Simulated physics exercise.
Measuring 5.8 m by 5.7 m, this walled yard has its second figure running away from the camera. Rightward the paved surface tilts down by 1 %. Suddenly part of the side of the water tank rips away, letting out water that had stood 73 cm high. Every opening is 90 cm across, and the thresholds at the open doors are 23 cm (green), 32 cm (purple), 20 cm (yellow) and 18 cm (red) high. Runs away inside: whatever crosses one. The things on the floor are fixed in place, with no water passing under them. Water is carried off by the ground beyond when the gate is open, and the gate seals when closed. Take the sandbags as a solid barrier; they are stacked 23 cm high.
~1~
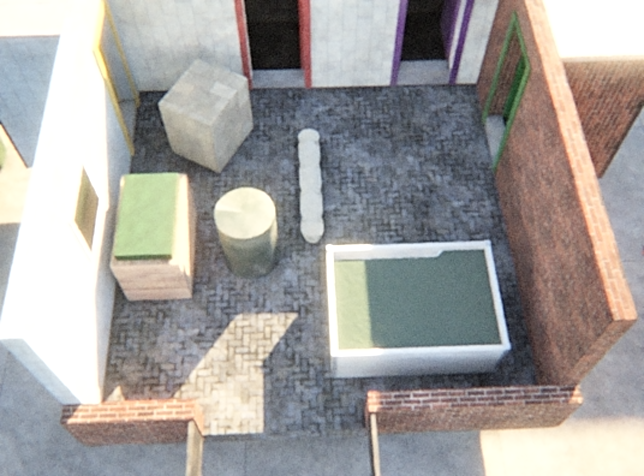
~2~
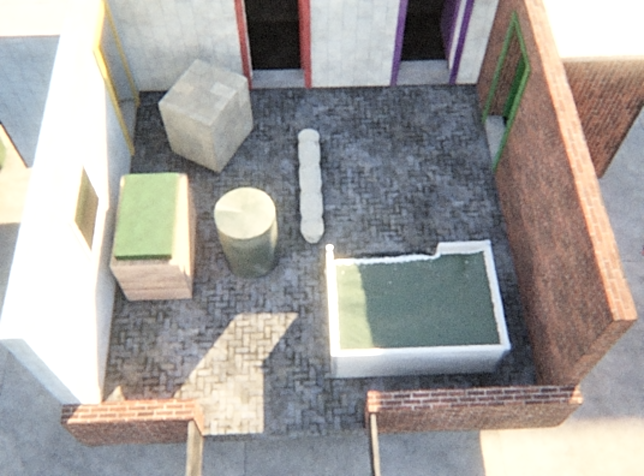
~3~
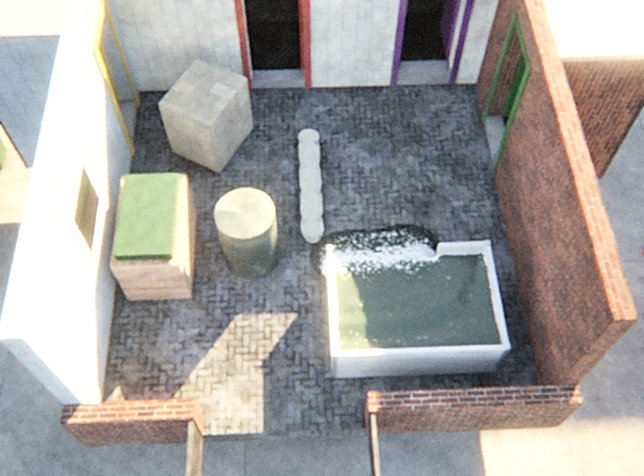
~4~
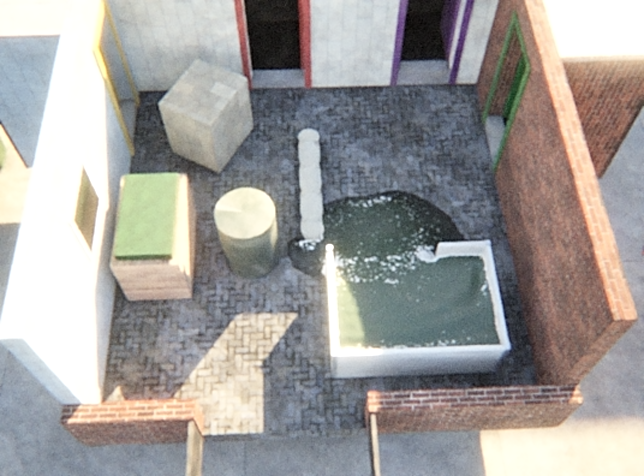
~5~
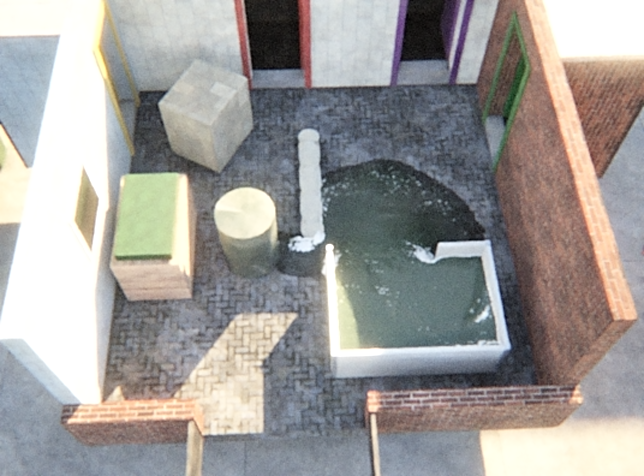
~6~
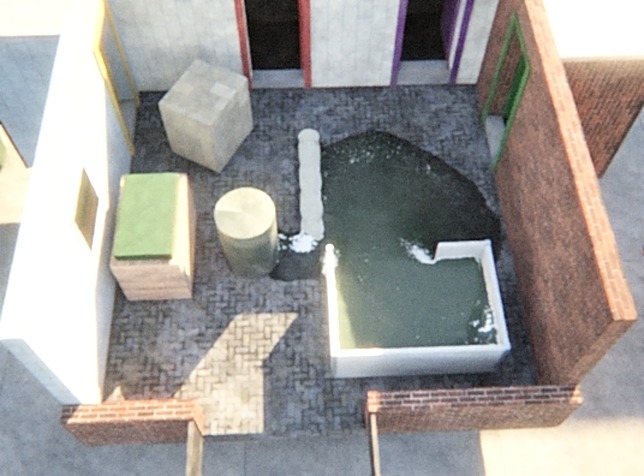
In a walled yard, water bursts from a white tank's far side and spreads across the paving.
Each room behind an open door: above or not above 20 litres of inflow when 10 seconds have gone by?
Outcome: At the green door the inflow will remain within the limit; at the purple door the inflow will remain within the limit; at the yellow door the inflow will remain within the limit; at the red door the inflow will remain within the limit.
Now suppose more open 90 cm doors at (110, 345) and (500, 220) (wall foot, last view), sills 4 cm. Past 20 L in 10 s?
Result in order - not enough, then more than that.
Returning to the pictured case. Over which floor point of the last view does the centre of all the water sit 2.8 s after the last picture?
Around (381, 182) in the last picture.
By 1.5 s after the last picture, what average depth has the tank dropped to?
The mean depth is around 26 cm.
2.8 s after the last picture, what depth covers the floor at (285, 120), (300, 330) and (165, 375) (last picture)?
Close to 6, 1 and 0 centimetres.
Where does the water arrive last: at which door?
It's the yellow door that comes last.
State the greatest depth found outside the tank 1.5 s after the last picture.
Around 39 centimetres deep.
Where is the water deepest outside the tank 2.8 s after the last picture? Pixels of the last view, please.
The spot is near (465, 88) in the last view.
Then, 0.7 s after the last picture water covers 40 % of the floor and is deepest (45 cm) near (330, 91); green door 9 cm at the sill, 0 L in, purple door 23 cm at the sill, 0 L in, yellow door not reached, red door 6 cm at the sill, 0 L in.
Then, 1.5 s after the last picture water covers 50 % of the floor and is deepest (39 cm) near (361, 90); green door 9 cm at the sill, 0 L in, purple door 29 cm at the sill, 0 L in, yellow door not reached, red door 14 cm at the sill, 0 L in.
Then, 2.8 s after the last picture water covers 55 % of the floor and is deepest (31 cm) near (465, 88); green door 18 cm at the sill, 2 L in, purple door 25 cm at the sill, 1 L in, yellow door 11 cm at the sill, 0 L in, red door 11 cm at the sill, 1 L in.
Then, 5.3 s after the last picture water covers 75 % of the floor and is deepest (24 cm) near (538, 390); green door 12 cm at the sill, 2 L in, purple door 12 cm at the sill, 2 L in, yellow door 12 cm at the sill, 0 L in, red door 12 cm at the sill, 1 L in.
Then, 9.3 s after the last picture water covers 95 % of the floor and is deepest (14 cm) near (535, 377); green door 8 cm at the sill, 2 L in, purple door 8 cm at the sill, 2 L in, yellow door 4 cm at the sill, 0 L in, red door 9 cm at the sill, 1 L in.
